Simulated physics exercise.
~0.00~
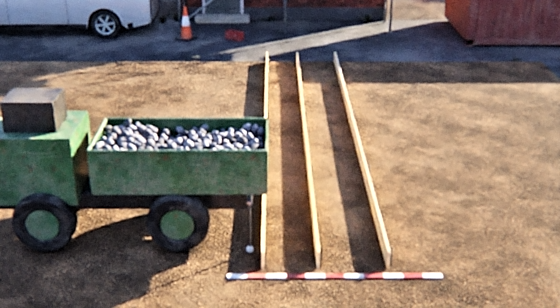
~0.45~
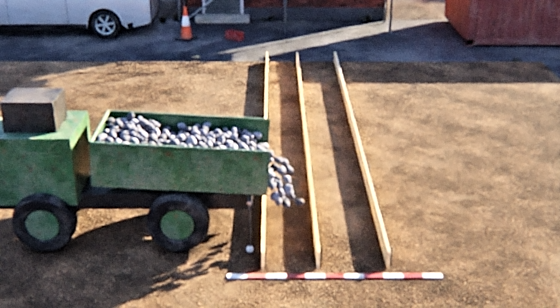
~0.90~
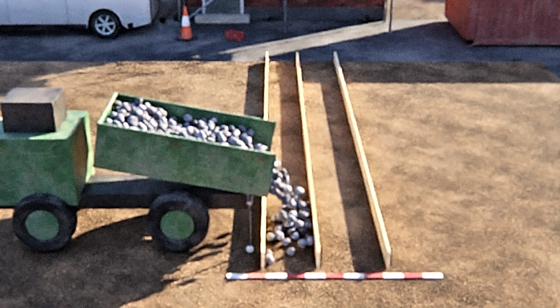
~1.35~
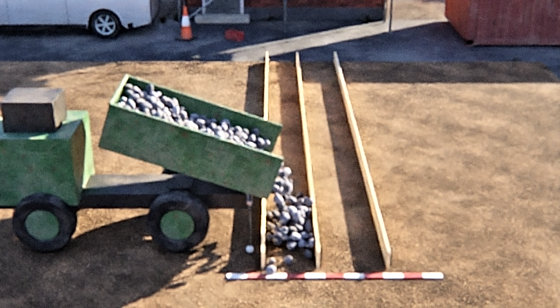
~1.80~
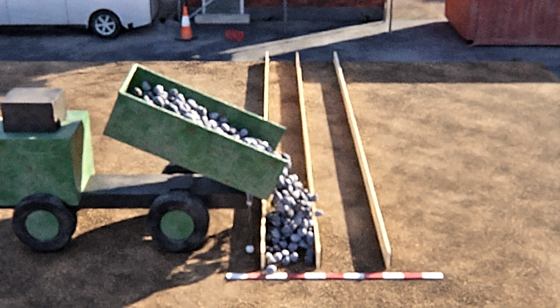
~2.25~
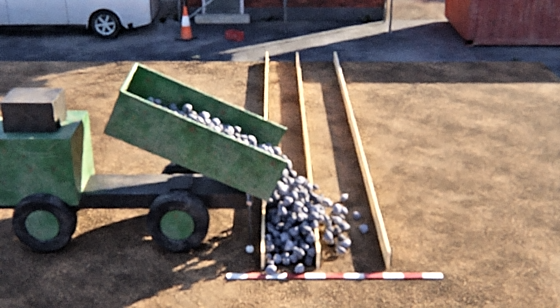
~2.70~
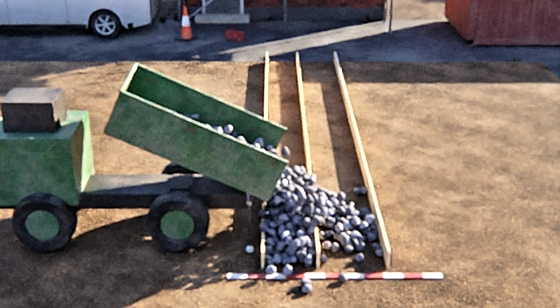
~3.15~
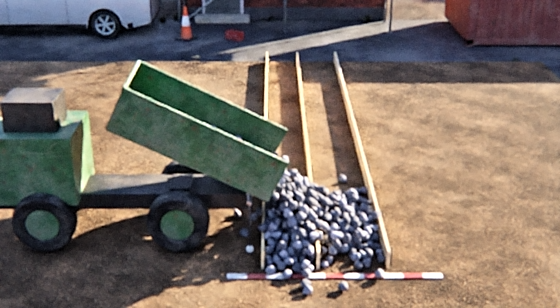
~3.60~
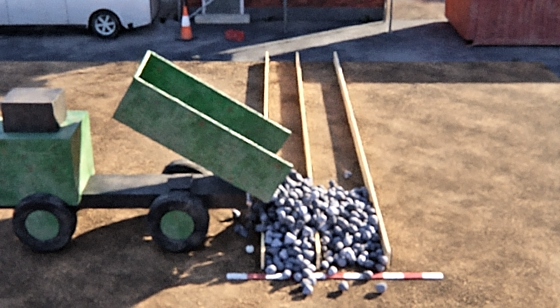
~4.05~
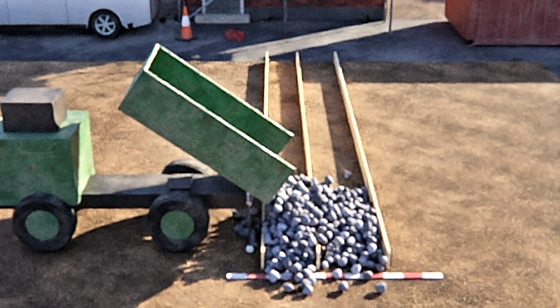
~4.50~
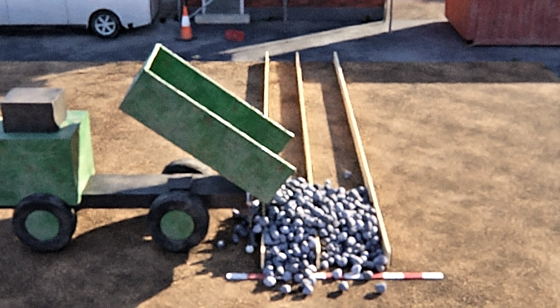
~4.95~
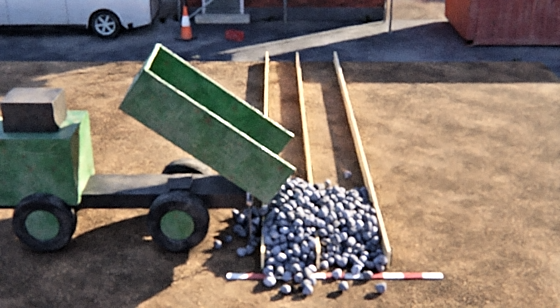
On a sunlit patch of brown ground, a green tipper truck loaded with rounded grey stones stands at the left beside three long wooden boards laid out as two bays. The rear of its body opens, and the first stones drop off the right end into the near bay. As the body tilts steadily higher, more stones slide out, fill the near bay's front end and spill over the middle board into the far bay. The body pauses, nearly empties, then tips steeper. It ends raised and empty above a broad heap across both bays, with a few stones beside the truck and around the red and white bands.
